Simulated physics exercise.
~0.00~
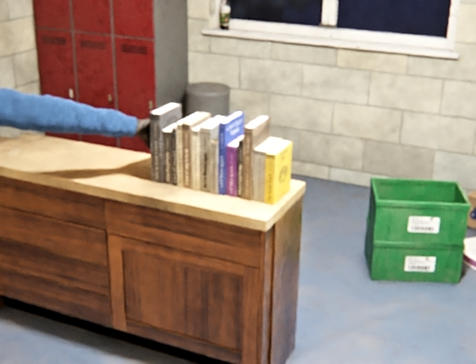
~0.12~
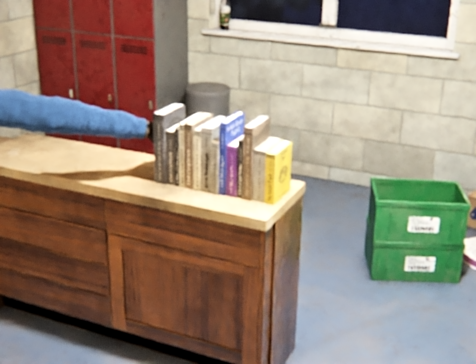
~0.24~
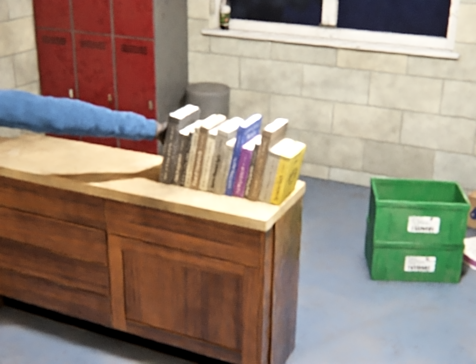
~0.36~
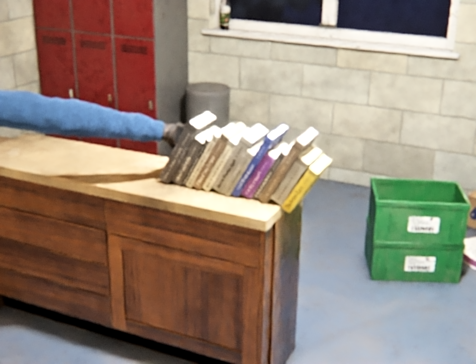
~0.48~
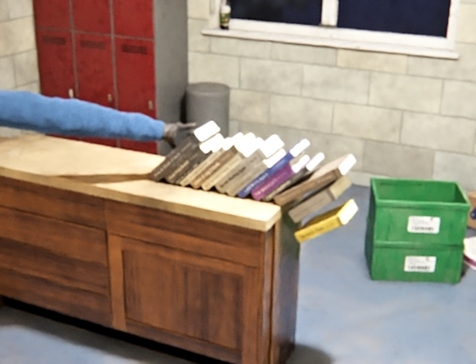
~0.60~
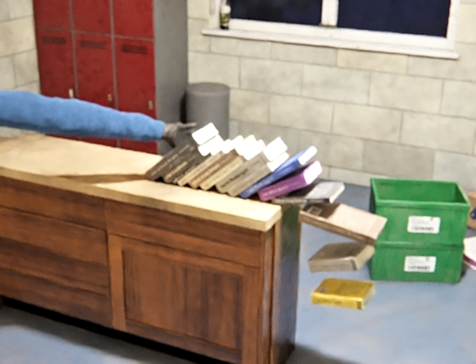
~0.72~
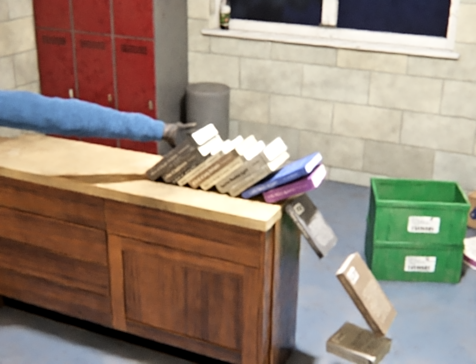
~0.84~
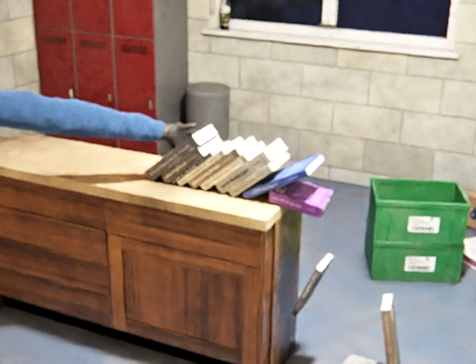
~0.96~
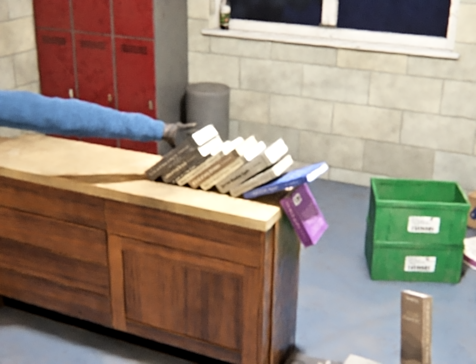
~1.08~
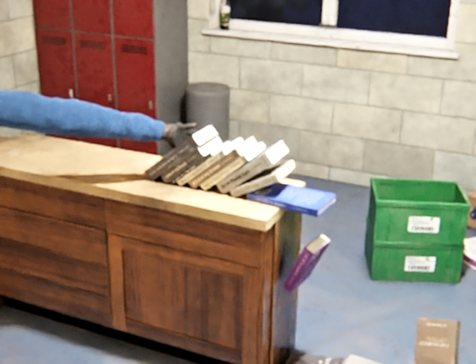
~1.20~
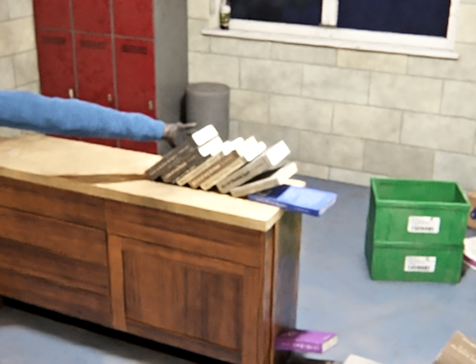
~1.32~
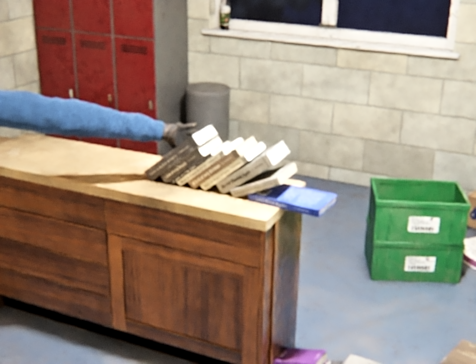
A gloved hand pushes a row of books, toppling several off the cabinet's right end.
